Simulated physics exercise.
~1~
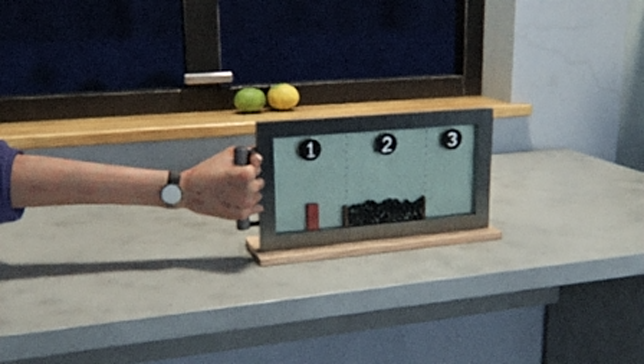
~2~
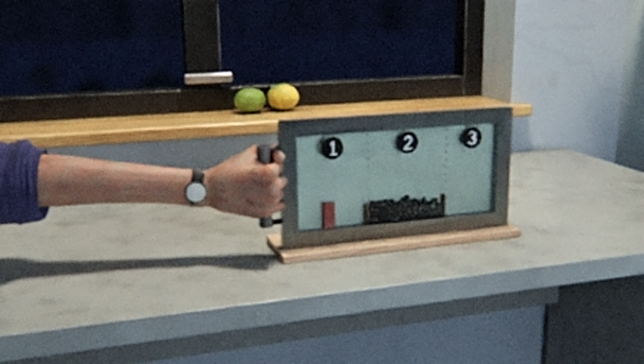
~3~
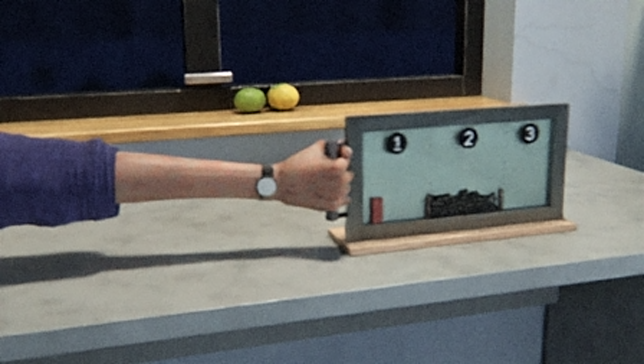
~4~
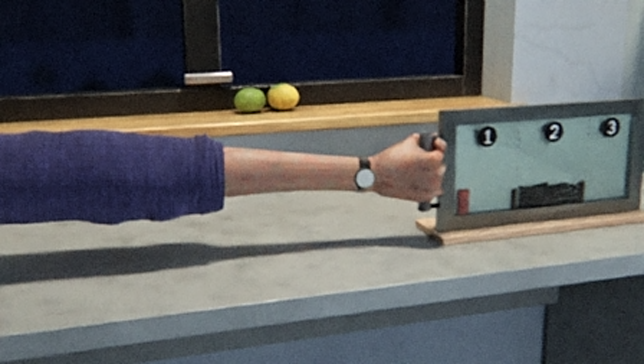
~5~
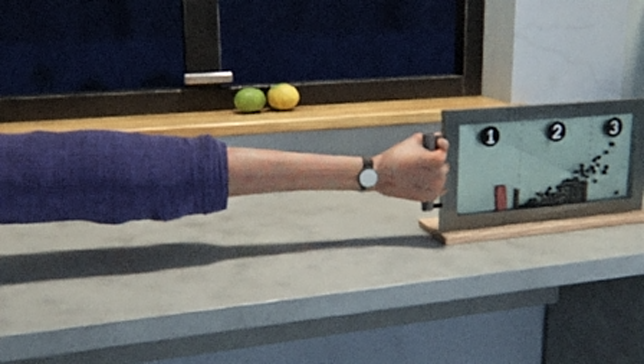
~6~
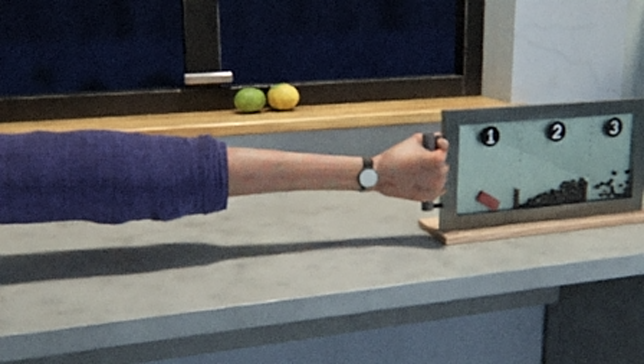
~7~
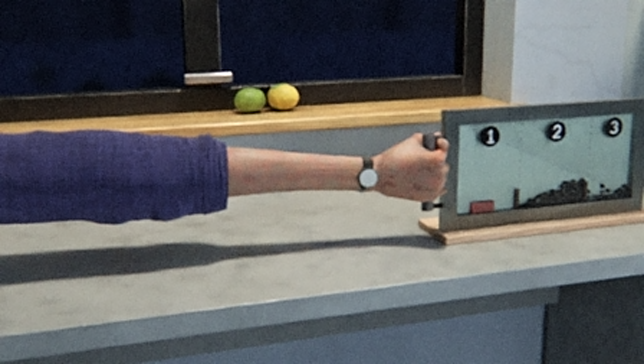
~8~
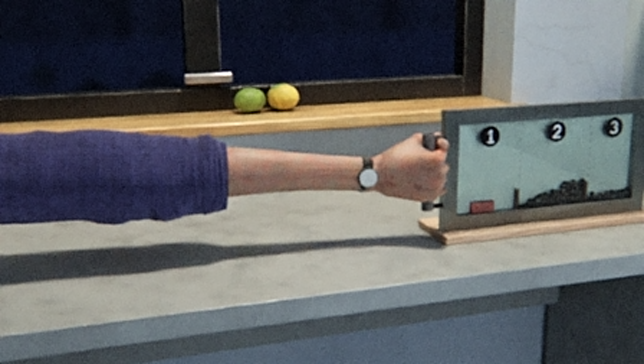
A hand sliding a framed case of black beads right and stopping, beads spilling into the right strip, red block toppling over.
